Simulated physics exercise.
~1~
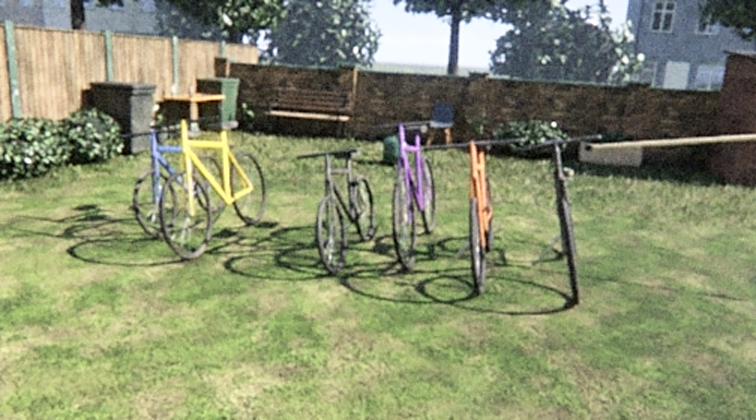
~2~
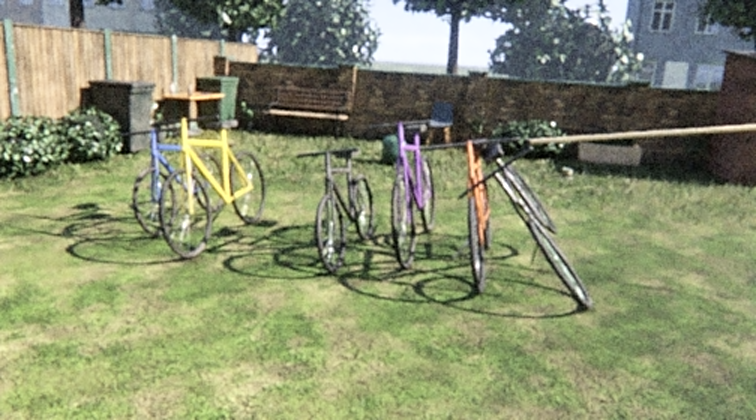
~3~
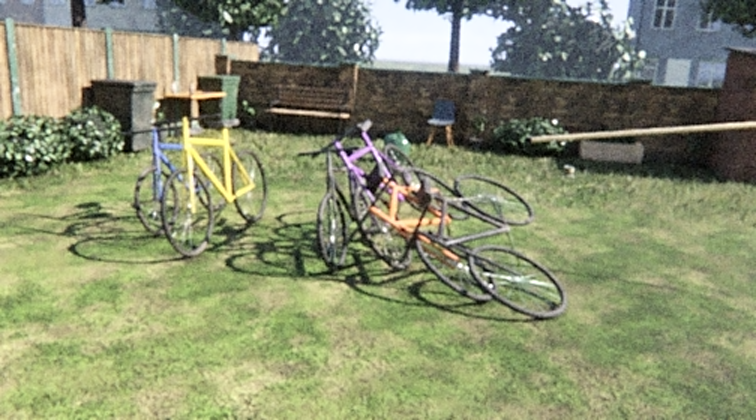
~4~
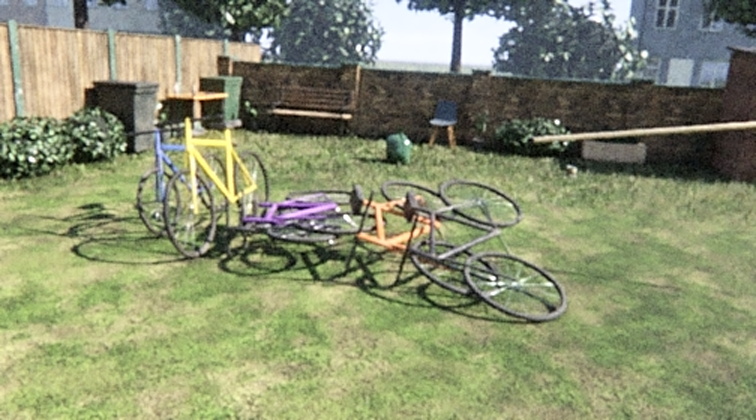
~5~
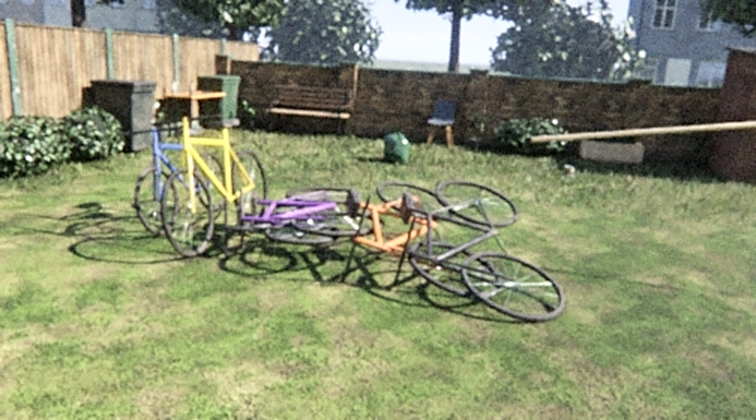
Six bicycles stand in a row on a sunny garden lawn, seen from standing height by a slightly swaying camera, with a wooden fence at the left and a brick wall and bench behind. A blue one and a yellow one are at the left, then a dark grey, a purple, an orange and a black one. A long pale pole from the right pushes the black bicycle, which tips left into the orange one. The orange, purple and grey bicycles topple leftward in turn. Four end in a tangled heap, while the yellow and blue ones stay upright.
